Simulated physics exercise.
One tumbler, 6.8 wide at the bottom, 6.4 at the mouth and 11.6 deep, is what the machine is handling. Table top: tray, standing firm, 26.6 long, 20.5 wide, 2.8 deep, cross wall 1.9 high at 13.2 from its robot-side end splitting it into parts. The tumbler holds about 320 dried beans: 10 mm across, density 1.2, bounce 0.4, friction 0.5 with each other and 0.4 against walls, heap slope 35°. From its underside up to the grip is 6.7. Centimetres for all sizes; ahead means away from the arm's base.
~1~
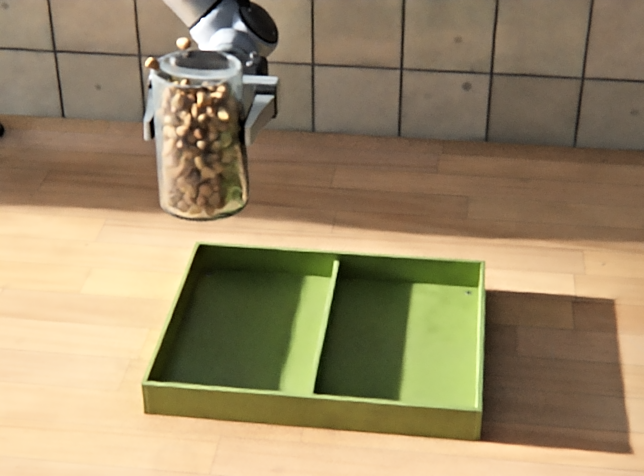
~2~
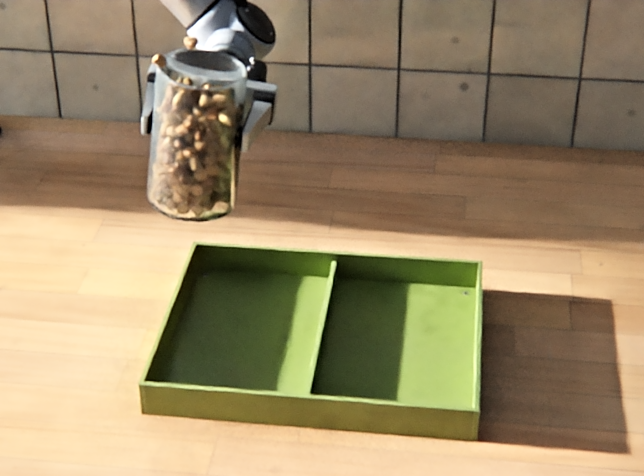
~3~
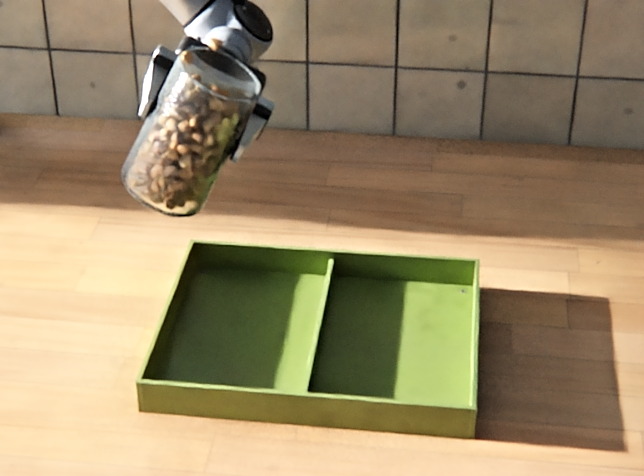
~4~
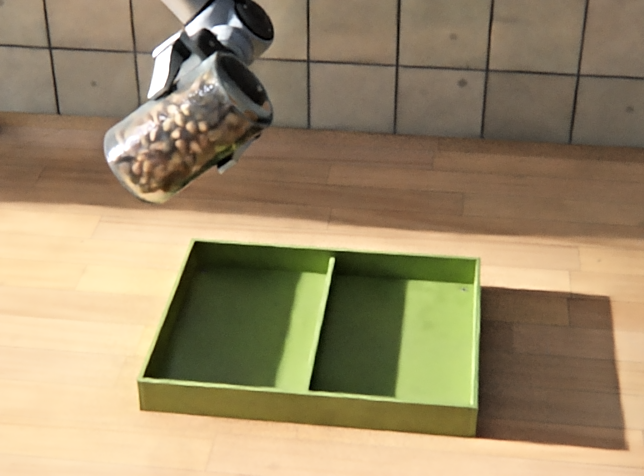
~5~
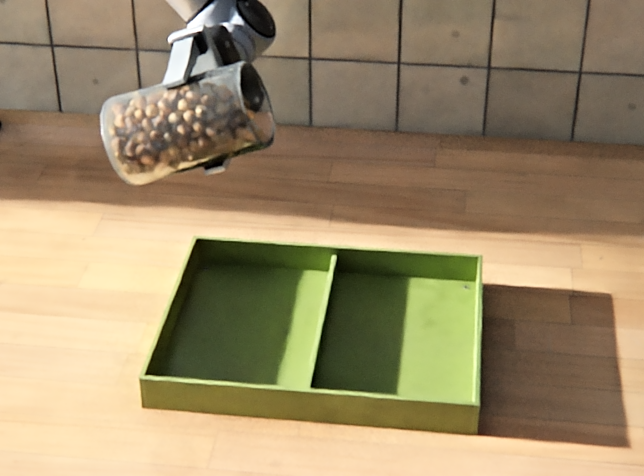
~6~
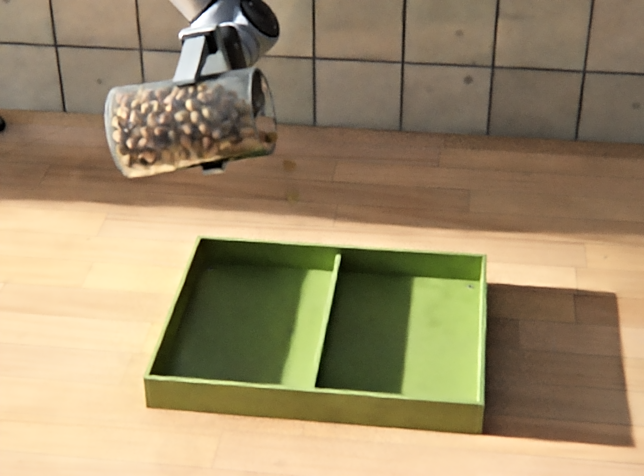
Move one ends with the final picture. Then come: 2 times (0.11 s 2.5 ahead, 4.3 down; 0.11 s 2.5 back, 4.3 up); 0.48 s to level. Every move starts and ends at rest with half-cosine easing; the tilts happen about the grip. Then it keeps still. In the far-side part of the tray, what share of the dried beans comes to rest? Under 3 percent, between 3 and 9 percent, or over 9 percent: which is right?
The right one is between 3 and 9 percent.
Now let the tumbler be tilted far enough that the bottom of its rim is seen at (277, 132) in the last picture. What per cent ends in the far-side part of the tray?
Close to 0 in a hundred.
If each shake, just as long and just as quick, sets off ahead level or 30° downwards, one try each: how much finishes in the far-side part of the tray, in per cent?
Result: Approx. 35 % and 15 %, one try each.
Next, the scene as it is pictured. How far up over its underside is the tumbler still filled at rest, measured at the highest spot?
Around 11.0 centimetres above the underside.
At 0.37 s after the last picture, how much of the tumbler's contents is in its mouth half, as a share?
Around 40 per cent of it.
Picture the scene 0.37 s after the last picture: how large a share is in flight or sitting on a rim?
1 %.
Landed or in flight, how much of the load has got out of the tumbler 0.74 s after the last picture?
By then about 5 % is out.
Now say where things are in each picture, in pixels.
The first frame shows tumbler middle at (201, 137), level; upper third of the load around (198, 114), from x 155 to 240, top at y 45; 322 in the tumbler.
The second frame shows tumbler middle at (197, 137), tilted 7° forward; upper third of the load around (196, 113), from x 160 to 235, top at y 45.
The third frame shows tumbler middle at (191, 134), tilted 27° forward; upper third of the load around (195, 113), from x 135 to 235, top at y 45.
The fourth frame shows tumbler middle at (188, 130), tilted 50° forward; upper third of the load around (194, 111), from x 120 to 250, top at y 75.
The fifth frame shows tumbler middle at (188, 124), tilted 70° forward; upper third of the load around (186, 106), from x 115 to 255, top at y 85.
The sixth frame shows tumbler middle at (191, 123), tilted 77° forward; upper third of the load around (182, 107), from x 120 to 295, top at y 90; 320 in the tumbler, 2 in flight or on a rim.
Then, 0.37 s after the last picture, tilted 77° forward, highest piece 20 above the table; 315 in the tumbler, 3 in the far-side part, 2 in the robot-side part, 2 in flight or on a rim.
Then, 0.74 s after the last picture, tilted 25° forward, highest piece 24 above the table; 298 in the tumbler, 16 in the far-side part, 8 in the robot-side part.
Then, 1.12 s after the last picture, level, highest piece 25 above the table; 298 in the tumbler, 16 in the far-side part, 8 in the robot-side part.
Then, 2.17 s after the last picture, level, highest piece 25 above the table; 298 in the tumbler, 16 in the far-side part, 8 in the robot-side part.
Final count, 298 in the tumbler, 16 in the far-side part, 8 in the robot-side part. That is 5 % in the far-side part of the tray.
